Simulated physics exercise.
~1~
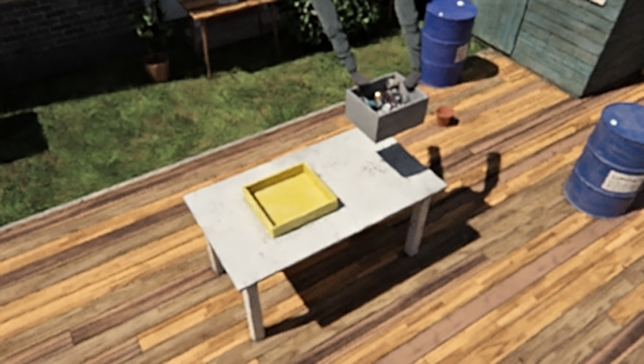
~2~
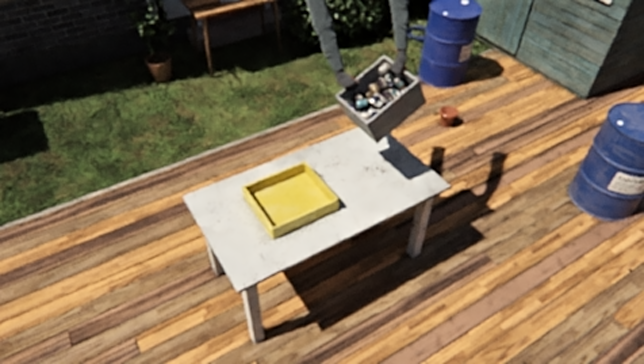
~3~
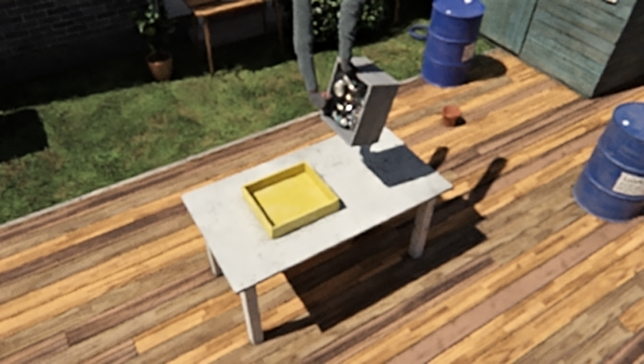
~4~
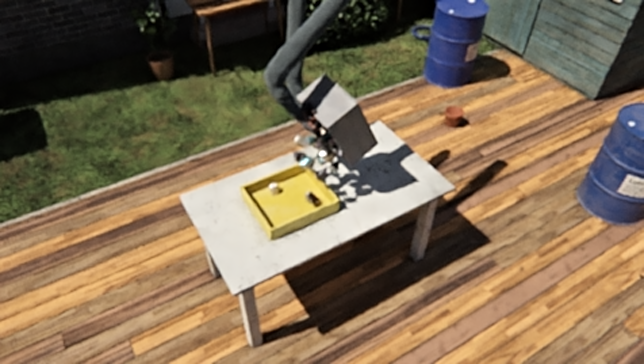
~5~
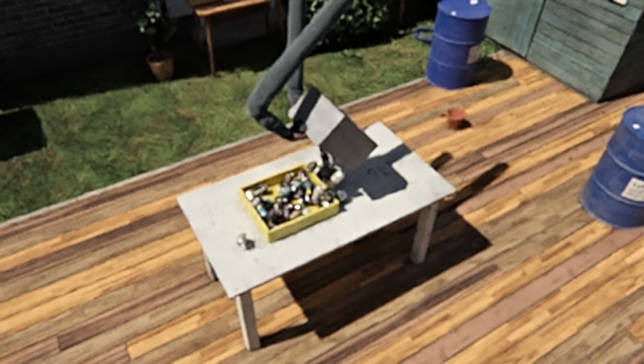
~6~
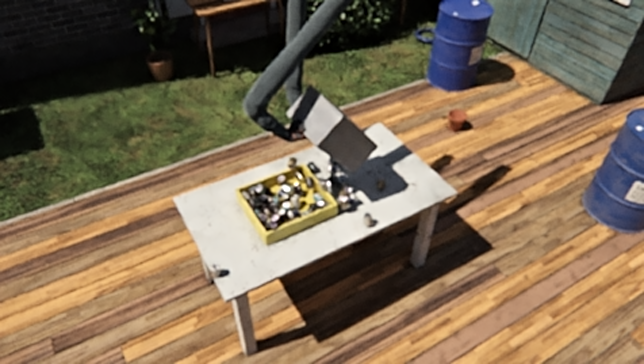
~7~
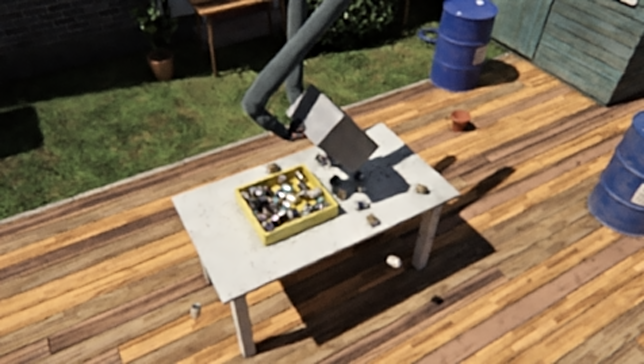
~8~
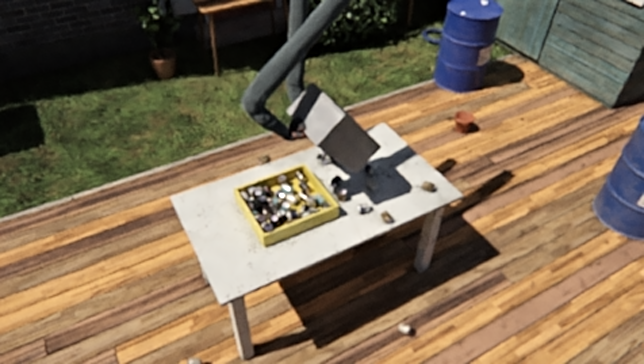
A grey box full of mini cans, held by a dark mechanical arm, hangs over a white table on a sunlit wooden deck, seen from above. A shallow yellow basket sits on the tabletop, with blue barrels to the right and grass behind. The box tips steadily to the left until its mouth points downward, and the cans pour out in a rush. Most heap up in the basket, while others scatter across the table and a few roll off its edges. The box stays tilted, the basket full and several cans lying outside it.
